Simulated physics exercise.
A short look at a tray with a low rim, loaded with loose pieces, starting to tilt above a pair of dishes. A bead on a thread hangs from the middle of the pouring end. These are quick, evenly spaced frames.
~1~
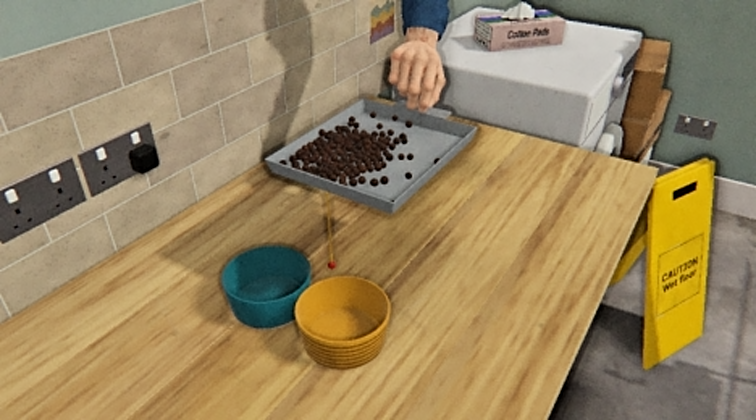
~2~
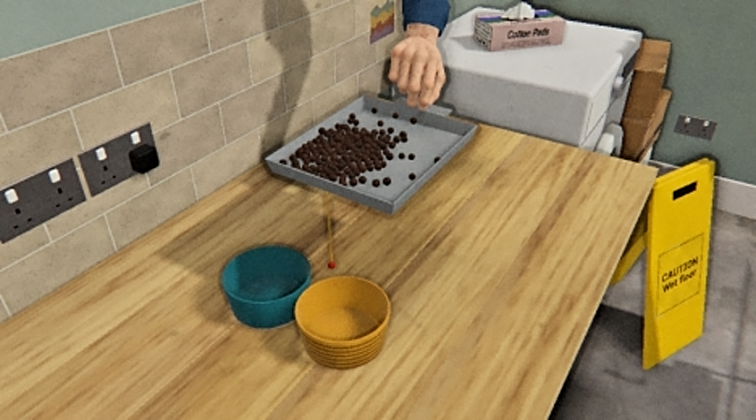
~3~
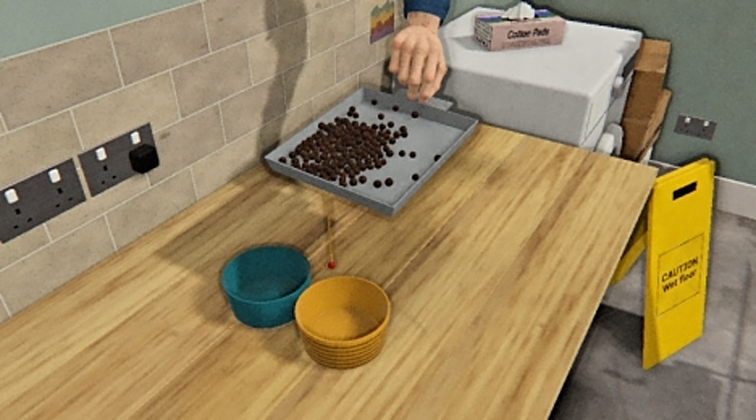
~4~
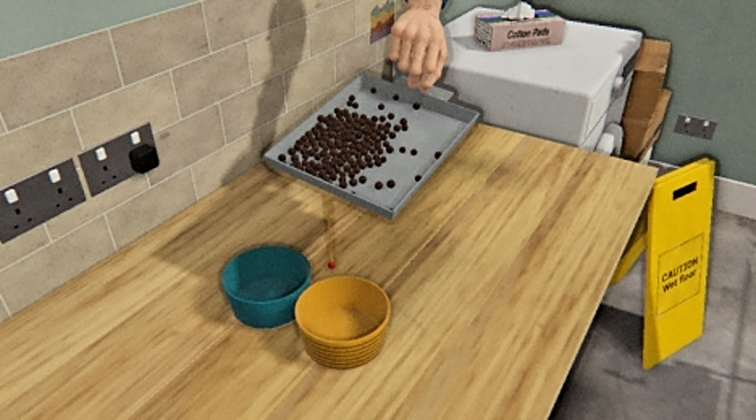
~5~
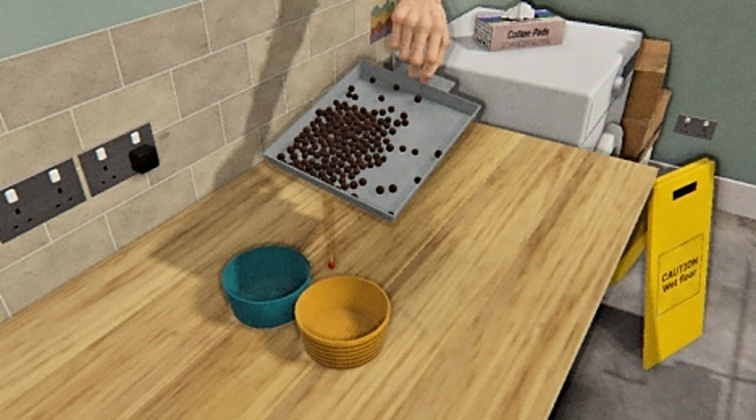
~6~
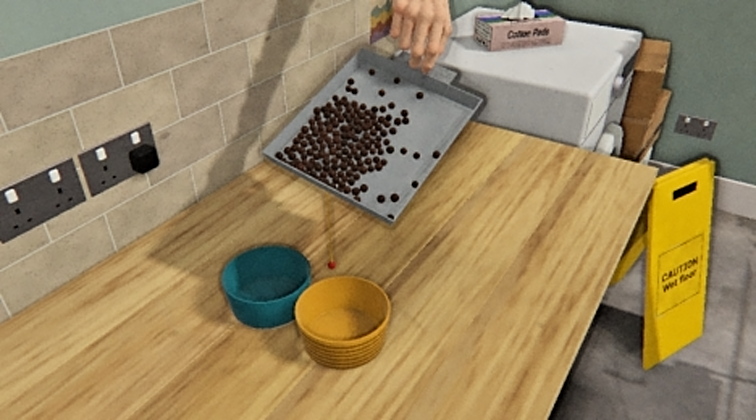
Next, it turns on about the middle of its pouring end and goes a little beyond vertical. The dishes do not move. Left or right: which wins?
Fuller: The right-hand dish.
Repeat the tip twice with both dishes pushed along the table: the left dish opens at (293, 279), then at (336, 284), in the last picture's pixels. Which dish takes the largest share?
At the first place the right dish, at the second the dish on the right.
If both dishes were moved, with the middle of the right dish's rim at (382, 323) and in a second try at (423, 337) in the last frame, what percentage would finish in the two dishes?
The first gives 90 %, the second 70 %.
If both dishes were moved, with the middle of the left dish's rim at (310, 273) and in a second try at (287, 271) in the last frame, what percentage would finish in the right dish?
In turn 100 and 90 in a hundred.
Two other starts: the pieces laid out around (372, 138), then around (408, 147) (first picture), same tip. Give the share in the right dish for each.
About 40 and 50 per cent.
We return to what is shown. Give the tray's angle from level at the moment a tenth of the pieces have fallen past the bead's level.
At some 70 degrees.
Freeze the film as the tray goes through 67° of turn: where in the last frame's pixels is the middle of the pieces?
At about (375, 214).
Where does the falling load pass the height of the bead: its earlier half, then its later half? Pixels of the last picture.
First near (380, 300), later near (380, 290).
Soon after the last picture, tray tipped steeply; most on the tray; a small part in the right dish; a stray few outside both; about a quarter in the air.
A little later, tray tipped past a quarter turn; a stray few on the tray; about half in the right dish; about a third outside both; a small part in the air.
Later still, tray tipped past a quarter turn; about half in the right dish; about half outside both.
By the end, tray tipped past a quarter turn; about half in the right dish; none in the left dish; about half outside both.
